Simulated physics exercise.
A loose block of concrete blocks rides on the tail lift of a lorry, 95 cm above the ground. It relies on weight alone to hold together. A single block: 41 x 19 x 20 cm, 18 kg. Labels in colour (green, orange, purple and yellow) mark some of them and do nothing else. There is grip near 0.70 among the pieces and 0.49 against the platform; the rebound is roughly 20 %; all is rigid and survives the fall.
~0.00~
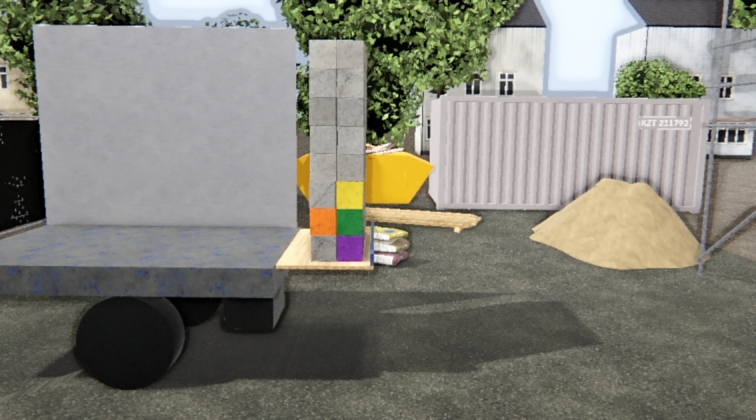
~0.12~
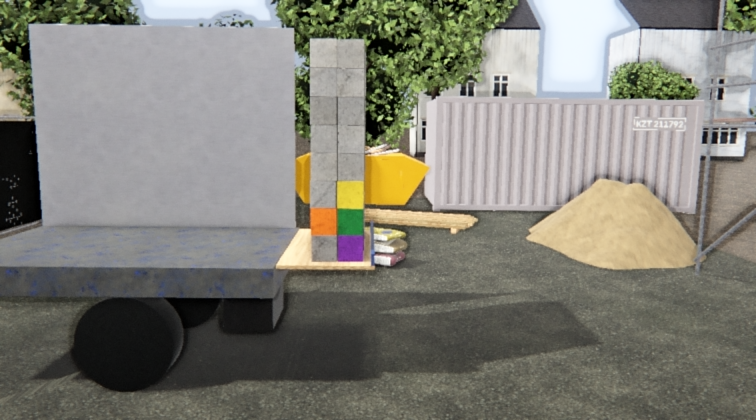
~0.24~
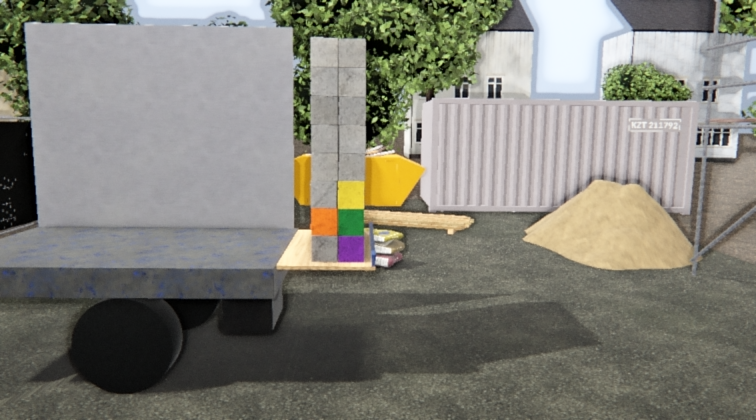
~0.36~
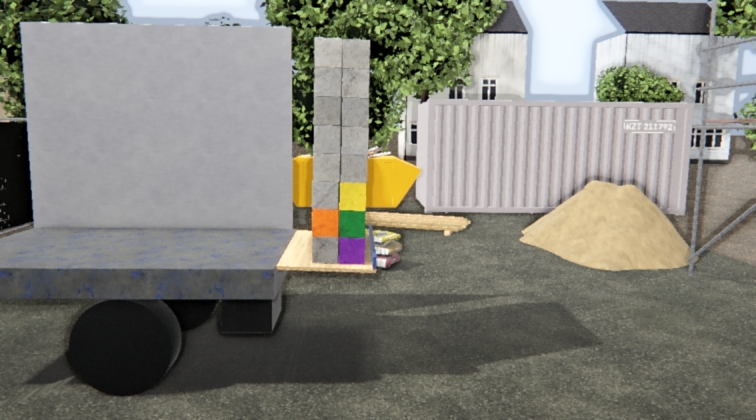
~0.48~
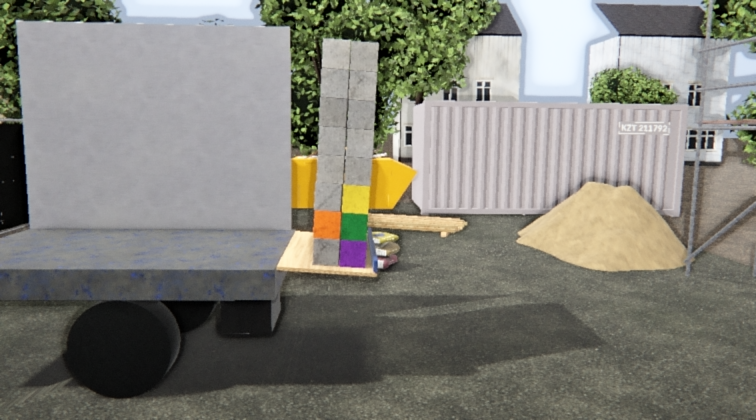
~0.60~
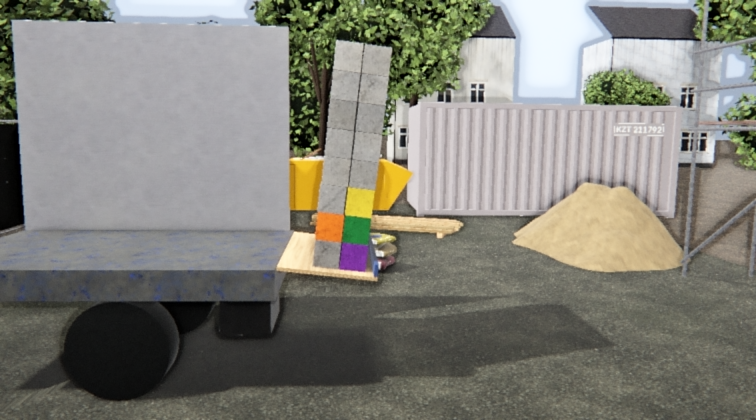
A tall stack of grey concrete blocks, with orange, yellow, green and purple ones near its base, stands on a wooden platform behind a lorry's grey bed in a yard, seen from the side. Beyond are a yellow skip, a pale container, a sand heap, trees and houses. As the camera drifts slightly, the platform's right end dips and the stack leans gradually rightward.
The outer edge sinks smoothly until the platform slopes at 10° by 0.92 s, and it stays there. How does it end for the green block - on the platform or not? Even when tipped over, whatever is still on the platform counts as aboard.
The green block is gone from the platform.
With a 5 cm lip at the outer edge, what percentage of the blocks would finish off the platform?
Result under that change: 80 per cent.
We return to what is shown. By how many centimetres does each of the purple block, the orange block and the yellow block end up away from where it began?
Distances in cm - purple: 10; orange: 20; yellow: 150.
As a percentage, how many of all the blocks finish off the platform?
That comes to around 80 percent.
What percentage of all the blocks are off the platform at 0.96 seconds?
By that time it is 20 percent.
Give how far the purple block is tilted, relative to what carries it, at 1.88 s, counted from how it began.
Its tilt comes to about 40° at that moment.
Around 0.96 s, slope 10°; 11 of the 56 blocks off the platform; green block tipped 10°; yellow block tipped 10°.
Around 1.36 s, slope 10°; 43 of the 56 blocks off the platform; green block tipped 47°; yellow block tipped 47°, 9 cm lower.
Around 1.88 s, slope 10°; 46 of the 56 blocks off the platform; green block tipped 36°, 91 cm lower; yellow block on its side.
Finally (2.4 s), slope 10°; 46 of the 56 blocks off the platform; green block on its side; yellow block on its side; orange block tipped 39°. Seen by the last camera, middles, green block near (346, 389), yellow block near (443, 364).
